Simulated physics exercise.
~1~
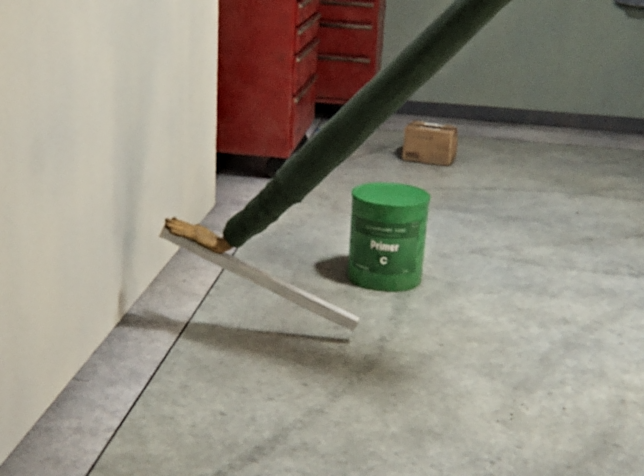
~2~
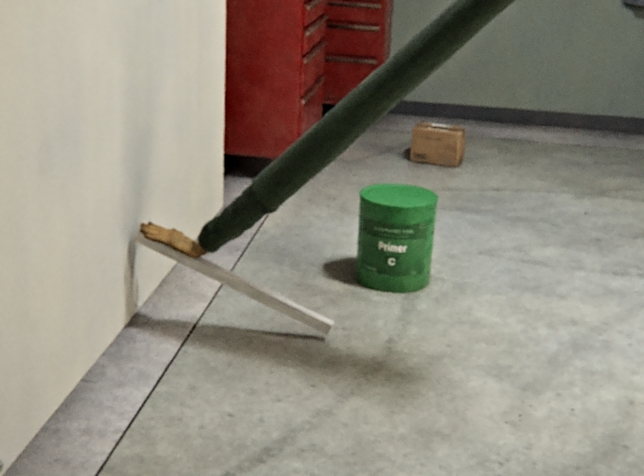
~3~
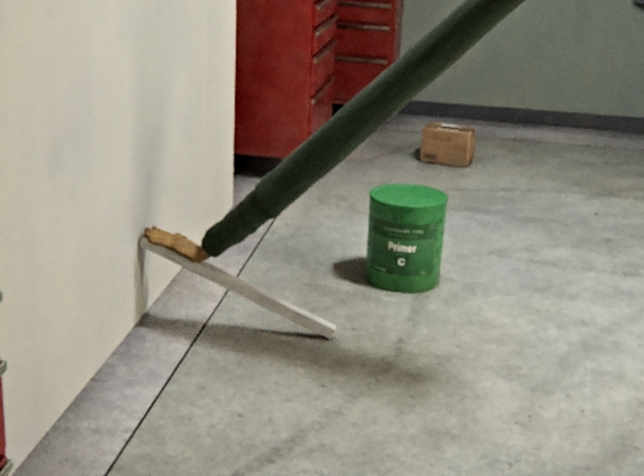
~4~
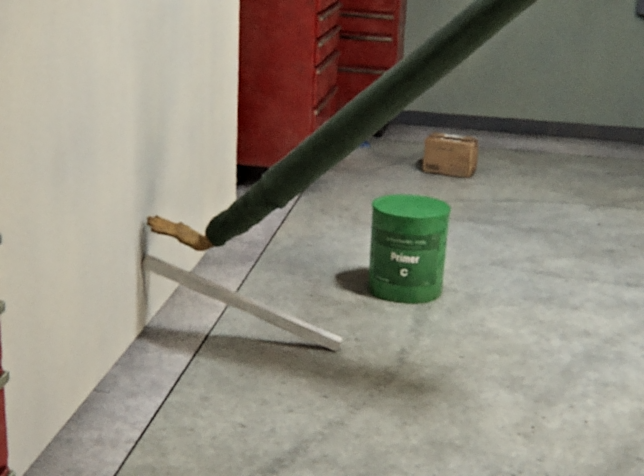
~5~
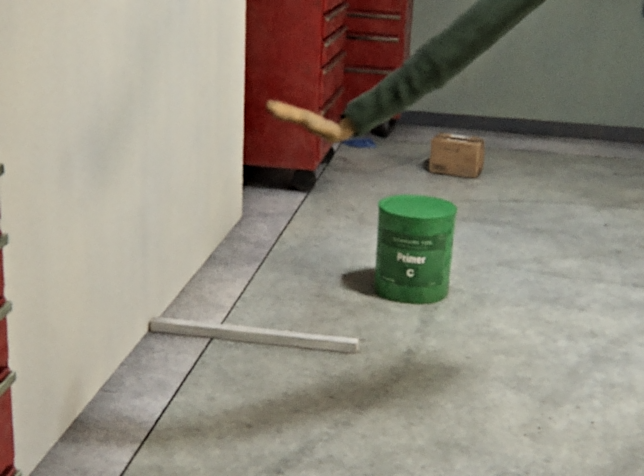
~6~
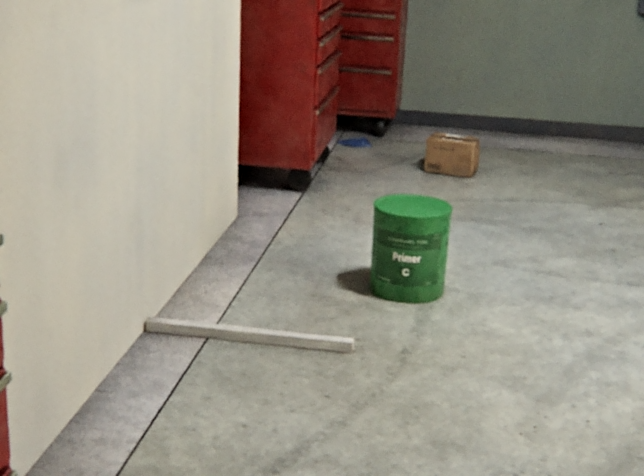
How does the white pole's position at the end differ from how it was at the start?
At the start the white pole was held at a slant with its upper end raised off the floor by a hand. By the end it lay flat on the floor, with one end at the foot of the wall.
